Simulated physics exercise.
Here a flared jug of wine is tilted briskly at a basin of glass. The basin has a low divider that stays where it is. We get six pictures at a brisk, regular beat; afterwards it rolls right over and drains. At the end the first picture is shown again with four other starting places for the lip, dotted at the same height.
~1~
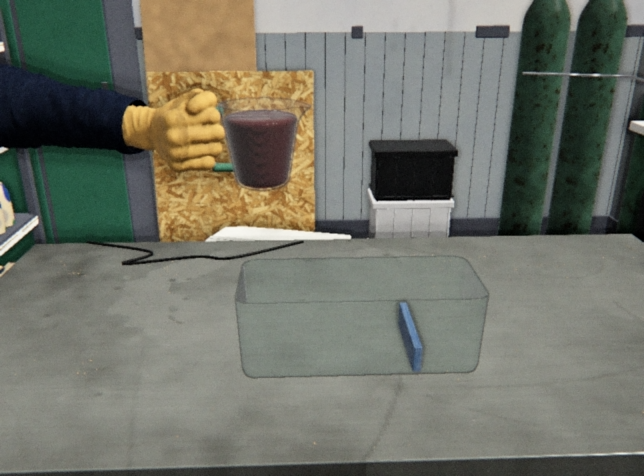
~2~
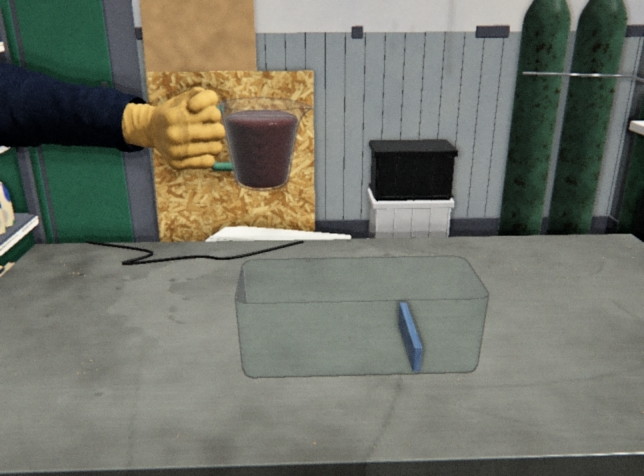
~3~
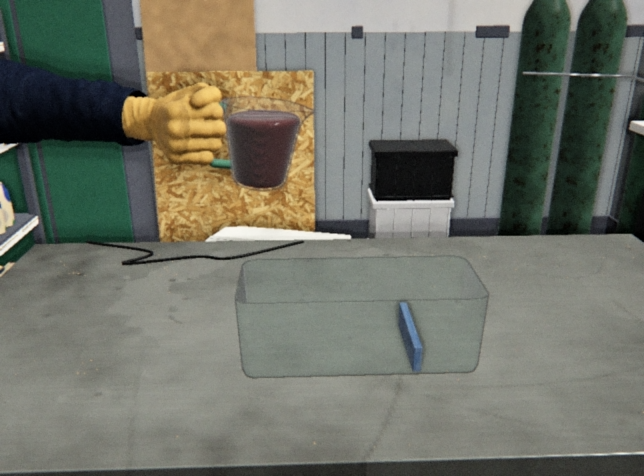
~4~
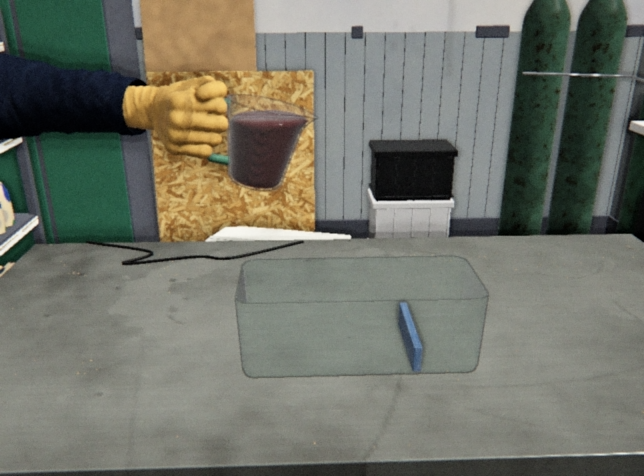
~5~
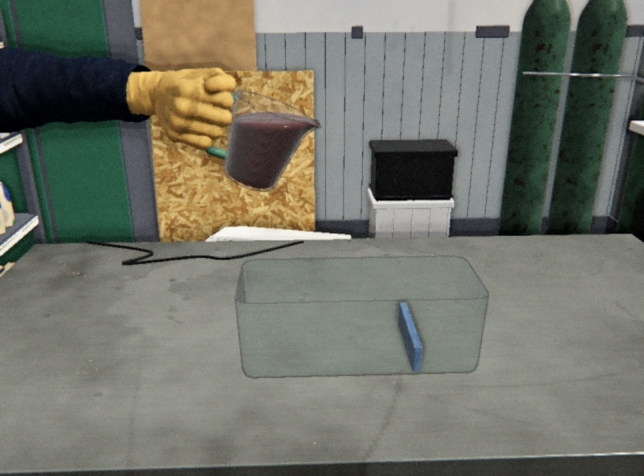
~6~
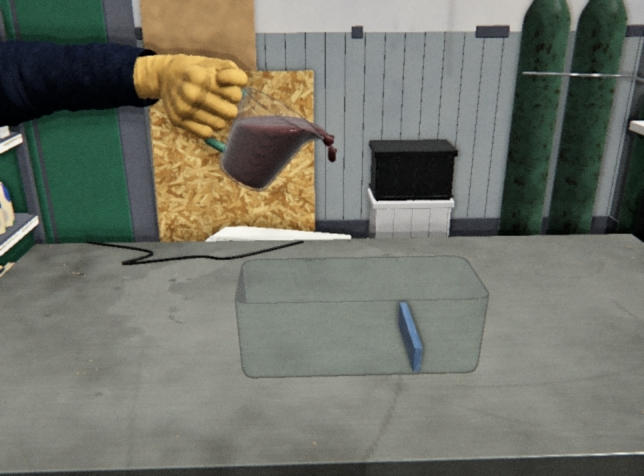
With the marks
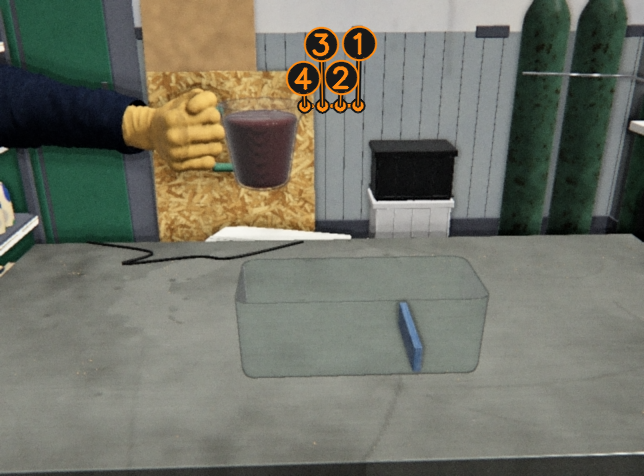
A yellow-gloved hand held a clear jug of dark red liquid above a glass basin with a blue strip inside, then tilted it rightward until some liquid came over the lip.
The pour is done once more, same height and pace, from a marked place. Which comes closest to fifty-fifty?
I would pick spot 1.
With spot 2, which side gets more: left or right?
The left one.
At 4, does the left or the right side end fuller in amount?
The left one.
On the marked copy, 1 at (358, 105); 2 at (340, 105); 3 at (322, 106); 4 at (304, 106).
If 1 is chosen, about 51 % ends left of the wall and 47 % right of it.
If 2 is chosen, about 84 % ends left of the wall and 13 % right of it; 3 % is lost outside.
If 3 is chosen, about 91 % ends left of the wall and 6 % right of it; 3 % is lost outside.
If 4 is chosen, about 92 % ends left of the wall and 6 % right of it.
